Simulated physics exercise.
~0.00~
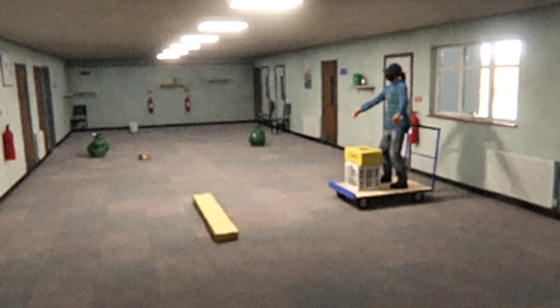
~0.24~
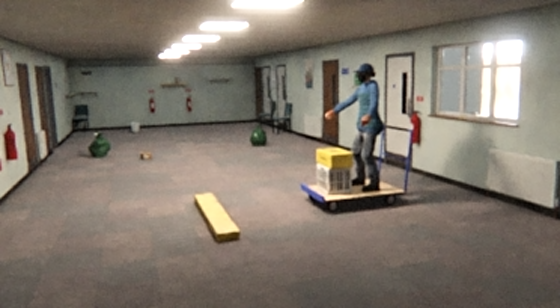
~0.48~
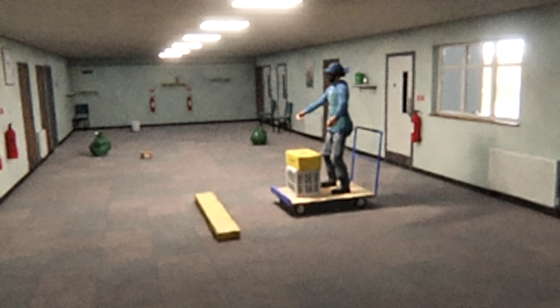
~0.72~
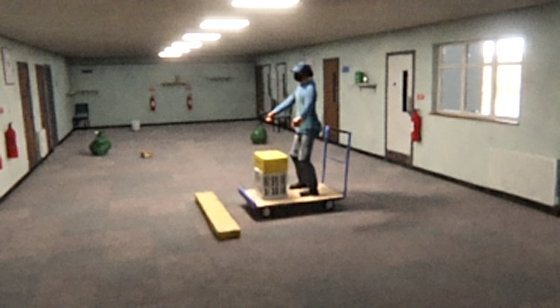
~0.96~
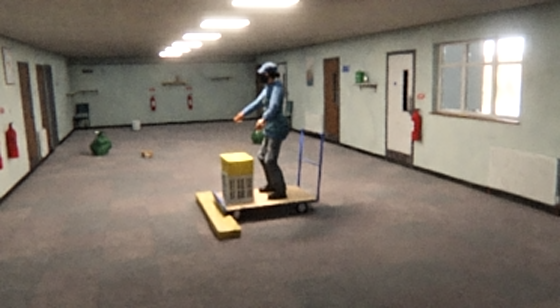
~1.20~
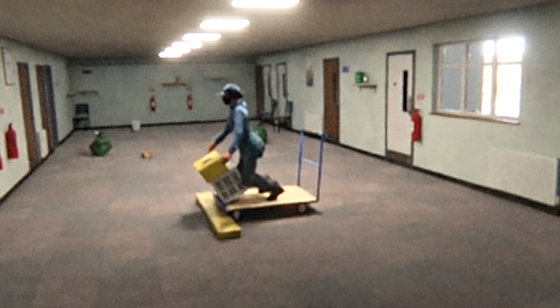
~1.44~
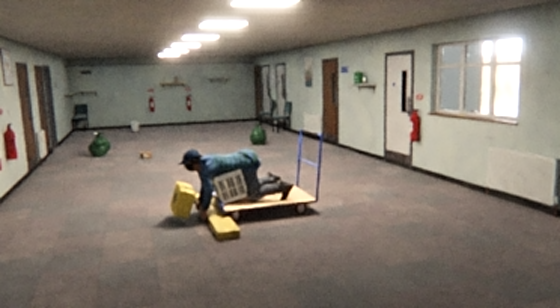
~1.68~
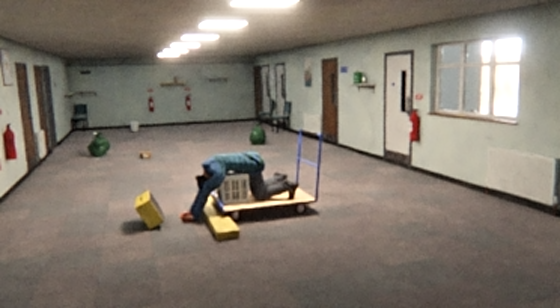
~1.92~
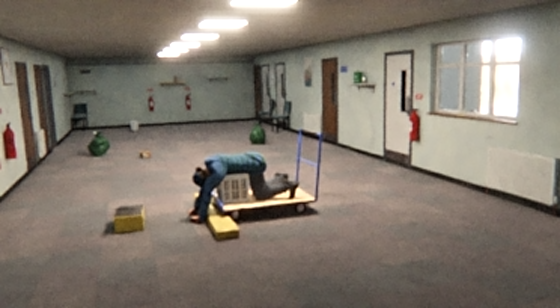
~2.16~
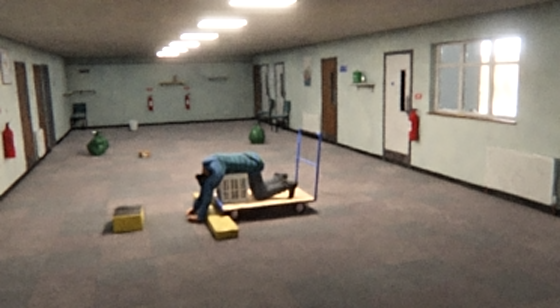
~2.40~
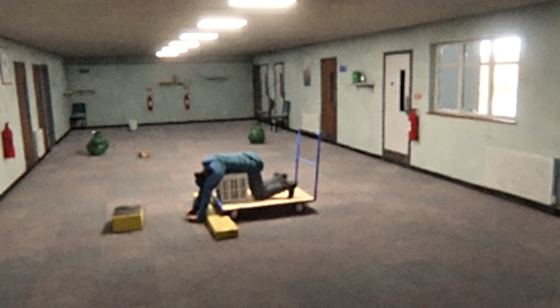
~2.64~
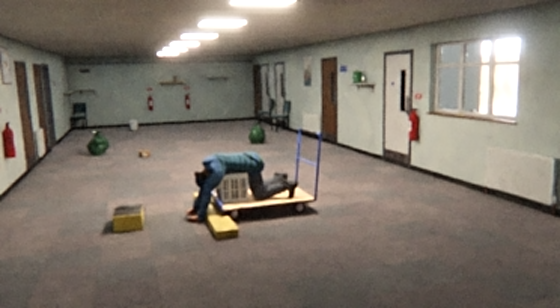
A trolley hits a yellow beam, pitching its rider forward and throwing off a yellow box.
